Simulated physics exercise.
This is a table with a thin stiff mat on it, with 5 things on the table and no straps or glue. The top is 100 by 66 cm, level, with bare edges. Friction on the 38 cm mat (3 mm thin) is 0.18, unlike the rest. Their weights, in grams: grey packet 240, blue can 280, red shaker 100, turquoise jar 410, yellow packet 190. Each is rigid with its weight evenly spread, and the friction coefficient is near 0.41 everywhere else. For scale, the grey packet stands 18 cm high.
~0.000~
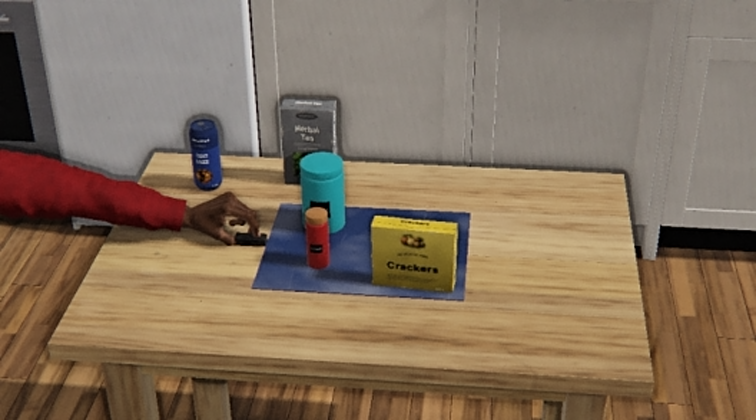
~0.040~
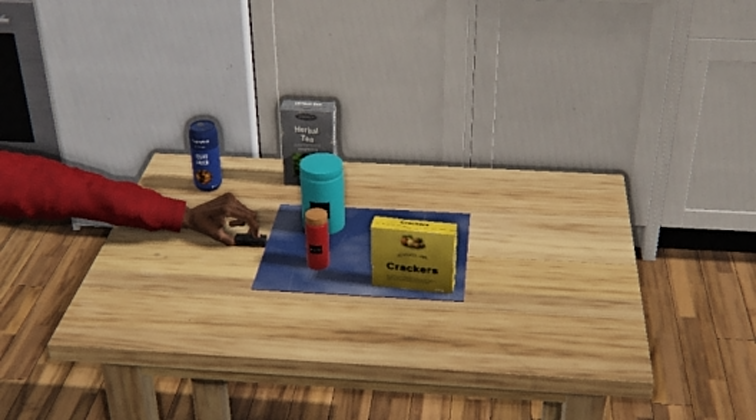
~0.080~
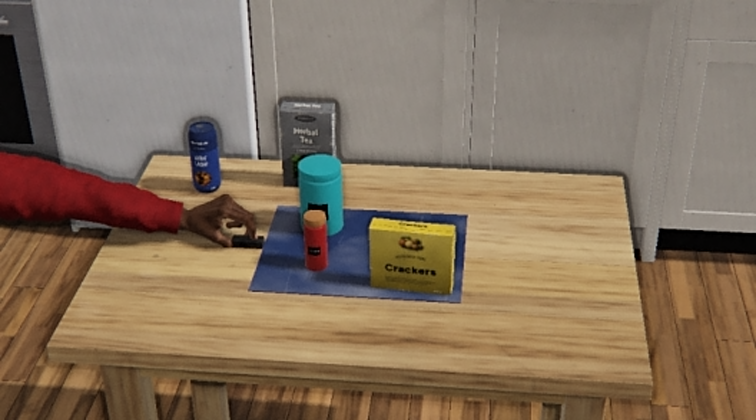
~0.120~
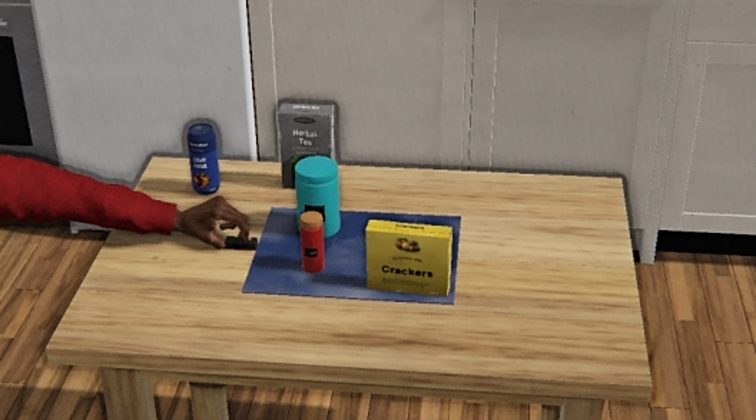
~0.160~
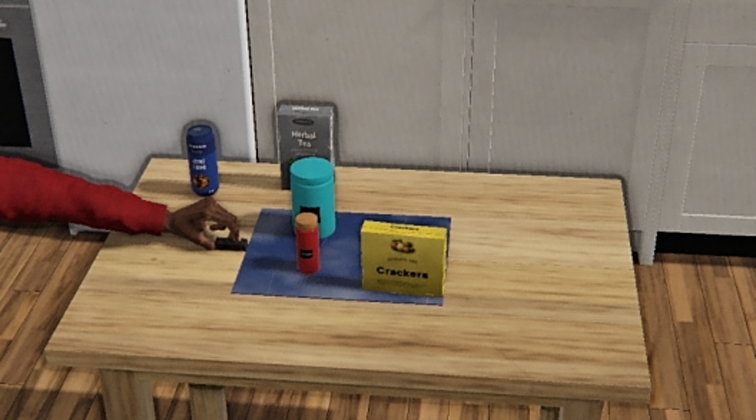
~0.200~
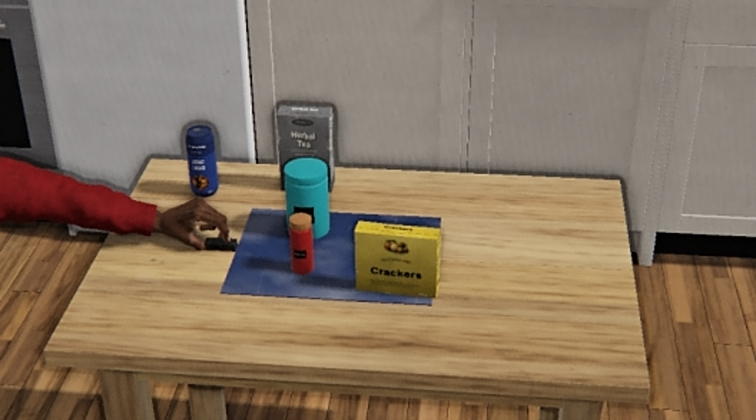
Hand in a red sleeve slowly pulling a blue mat slightly left across a wooden table, carrying crackers, jar and shaker along.
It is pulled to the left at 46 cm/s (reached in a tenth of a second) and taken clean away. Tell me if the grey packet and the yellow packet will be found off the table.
The grey packet remains on top; the yellow packet goes over the edge.
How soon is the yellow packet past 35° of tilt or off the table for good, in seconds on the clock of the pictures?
Near 1.5 s.
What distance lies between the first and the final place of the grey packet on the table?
Some 0 cm.
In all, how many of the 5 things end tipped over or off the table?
3 of them.
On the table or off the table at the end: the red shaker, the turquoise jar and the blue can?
The red shaker ends off the table; the turquoise jar finishes off the table; the blue can is still on the table.
After 0.50 s, mat out by 19 cm; yellow packet slid 15 cm near (325, 256); turquoise jar slid 15 cm; red shaker slid 15 cm.
After 1.00 s, mat out by 42 cm; yellow packet slid 38 cm near (198, 249); red shaker slid 38 cm; turquoise jar slid 38 cm.
After 1.30 s, mat out by 56 cm; red shaker and turquoise jar now off the table; yellow packet slid 52 cm near (123, 245).
After 1.70 s, mat out by 74 cm; yellow packet now off the table.
At rest (2.4 s), off the table, red shaker, turquoise jar and yellow packet; the other 2 in place, give or take 6 cm. Seen from the same camera at the end, grey packet near (306, 149).
